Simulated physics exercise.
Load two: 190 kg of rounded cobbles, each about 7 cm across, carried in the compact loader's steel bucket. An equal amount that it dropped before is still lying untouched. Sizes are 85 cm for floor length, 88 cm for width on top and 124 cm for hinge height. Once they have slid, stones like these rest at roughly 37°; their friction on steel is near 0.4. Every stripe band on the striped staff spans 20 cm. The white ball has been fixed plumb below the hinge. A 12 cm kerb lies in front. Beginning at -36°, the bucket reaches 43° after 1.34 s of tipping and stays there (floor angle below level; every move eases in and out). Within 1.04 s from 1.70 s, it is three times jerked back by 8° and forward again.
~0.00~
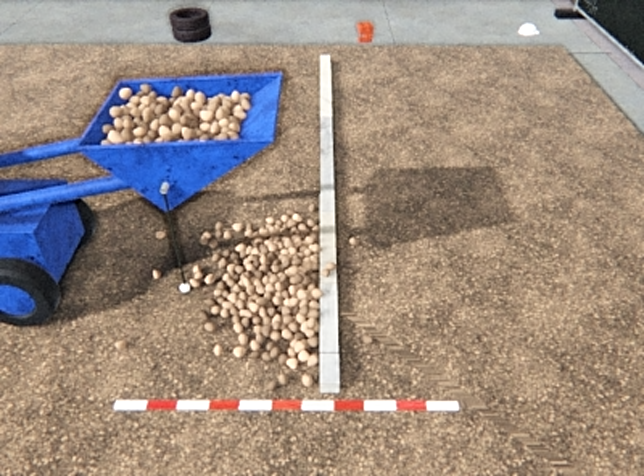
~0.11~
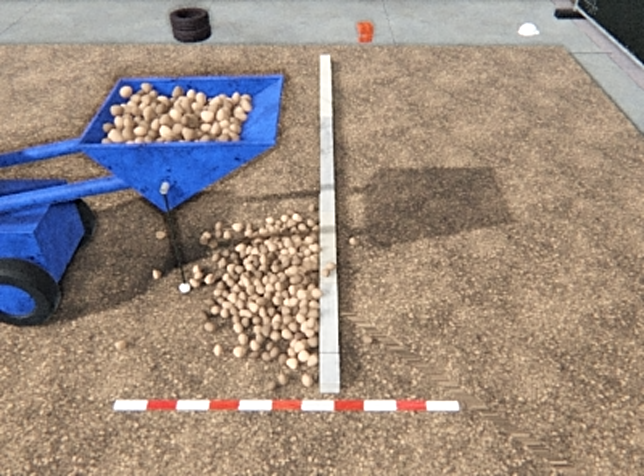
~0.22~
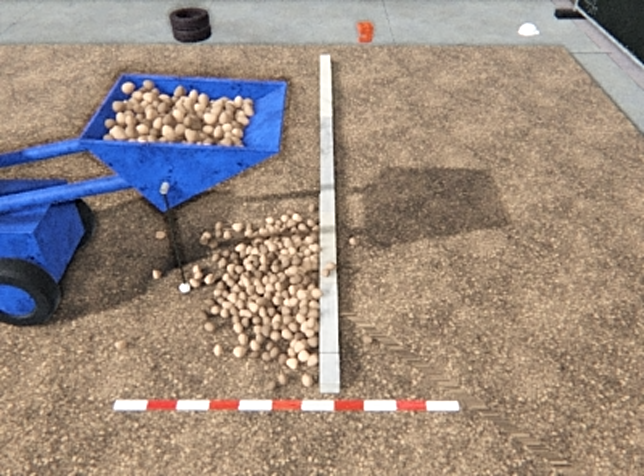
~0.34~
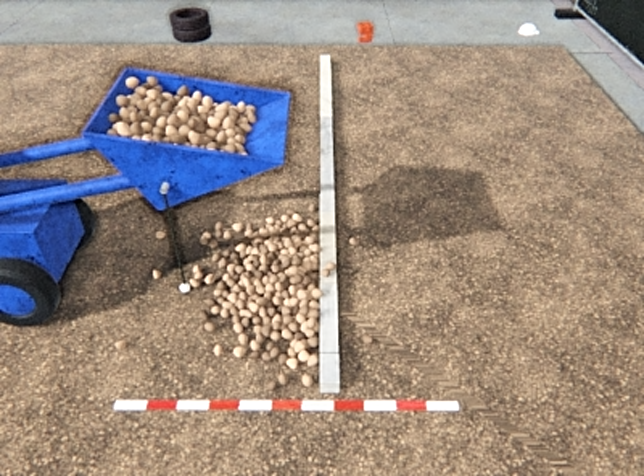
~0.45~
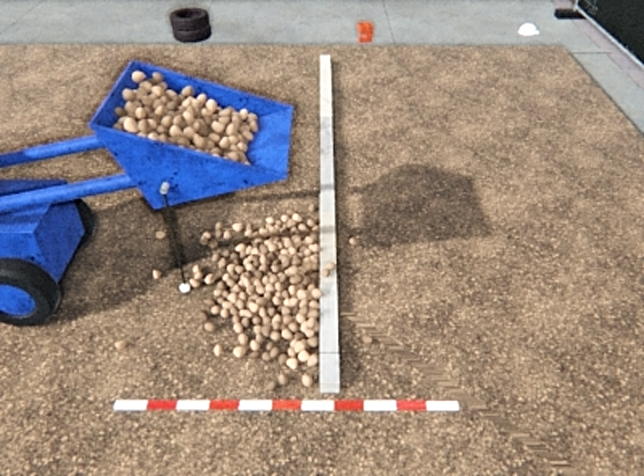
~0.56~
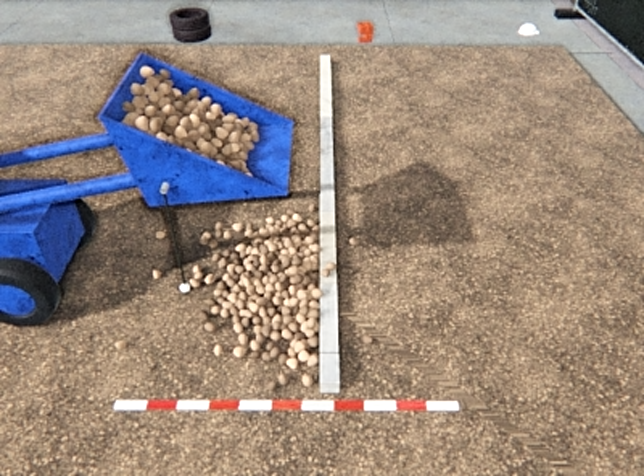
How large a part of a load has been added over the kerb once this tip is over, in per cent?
Around 40 per cent is added.
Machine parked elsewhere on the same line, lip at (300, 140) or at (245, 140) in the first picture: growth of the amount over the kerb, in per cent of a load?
Near 60 in a hundred first, near 15 in a hundred second.
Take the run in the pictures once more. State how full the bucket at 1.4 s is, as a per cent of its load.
It holds some 40 per cent.
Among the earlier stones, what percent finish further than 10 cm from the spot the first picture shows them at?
5 %.
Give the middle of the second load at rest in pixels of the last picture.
Their centre ends up near (318, 272).
After 1.0 s the floor is at 31°; in per cent of one load, 100 in the bucket, 99 on this side of the kerb, 1 over the kerb; the foremost stones are at (330, 281).
After 1.4 s the floor is at 43°; in per cent of one load, 41 in the bucket, 158 on this side of the kerb, 1 over the kerb; the foremost stones are at (337, 277).
After 3.2 s the floor is at 43°; in per cent of one load, 0 in the bucket, 160 on this side of the kerb, 40 over the kerb; the foremost stones are at (513, 261).
After 5.6 s the floor is at 43°; in per cent of one load, 0 in the bucket, 160 on this side of the kerb, 40 over the kerb; the foremost stones are at (513, 261). Net gain over the kerb, 40.
